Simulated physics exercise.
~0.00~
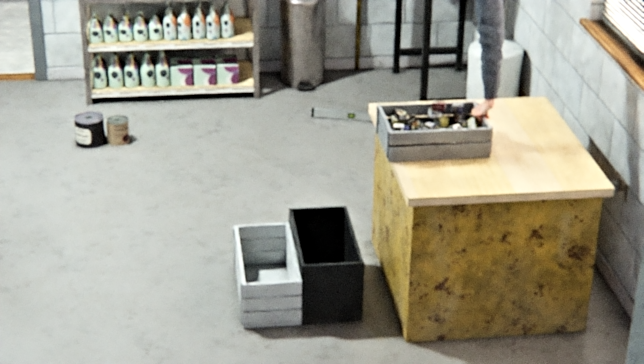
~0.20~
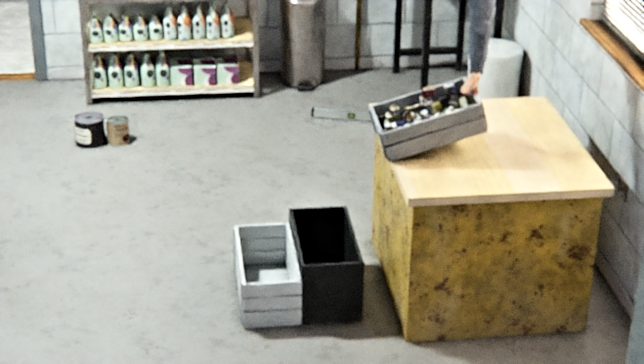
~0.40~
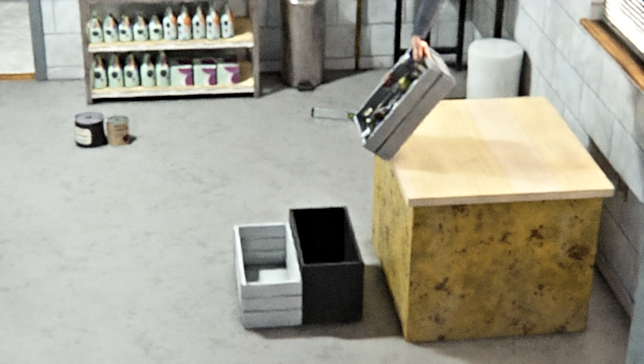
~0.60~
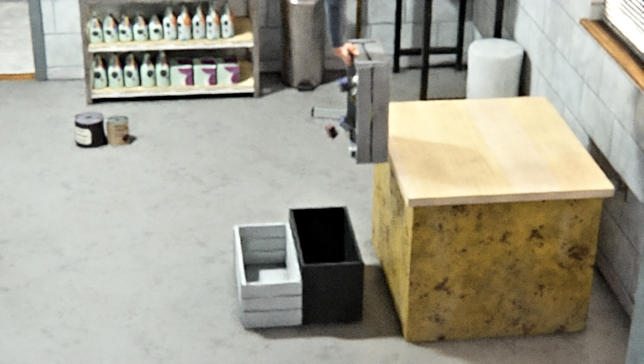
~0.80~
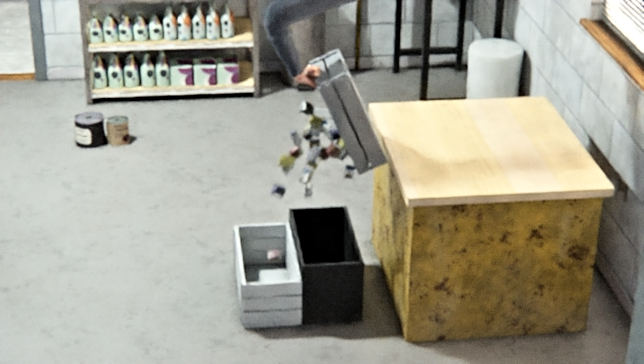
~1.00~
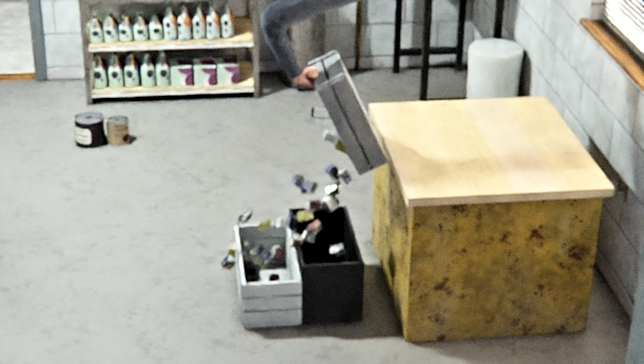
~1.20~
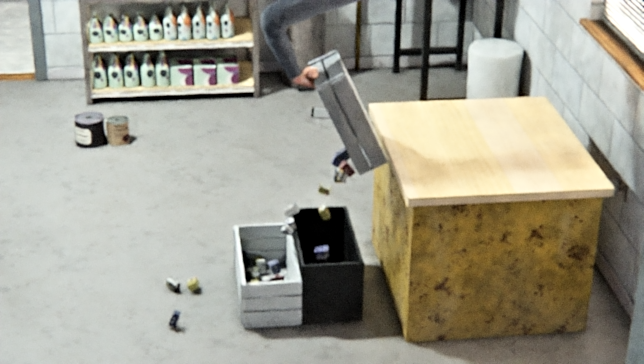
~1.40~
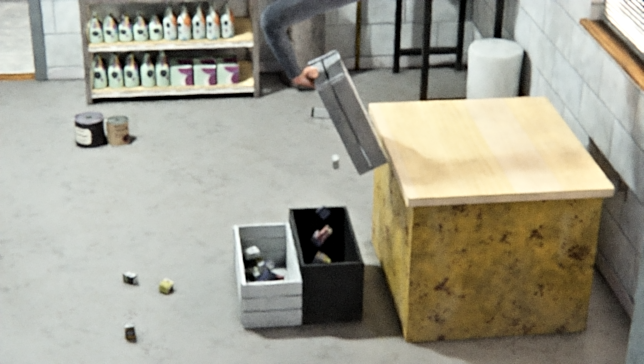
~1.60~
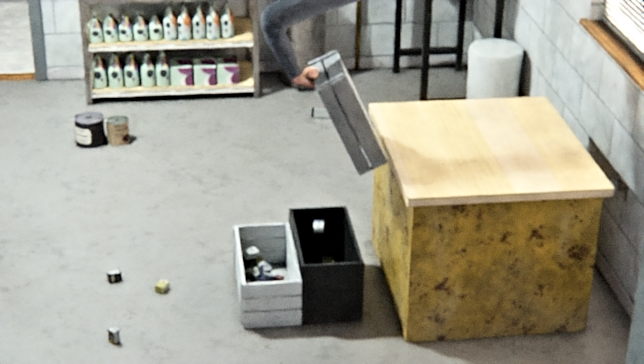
A grey crate full of small cartons was tipped steeply off the left side of a bench by a hand, spilling them into a white trough and a black tote below, while three overshot and came to rest on the floor farther left.
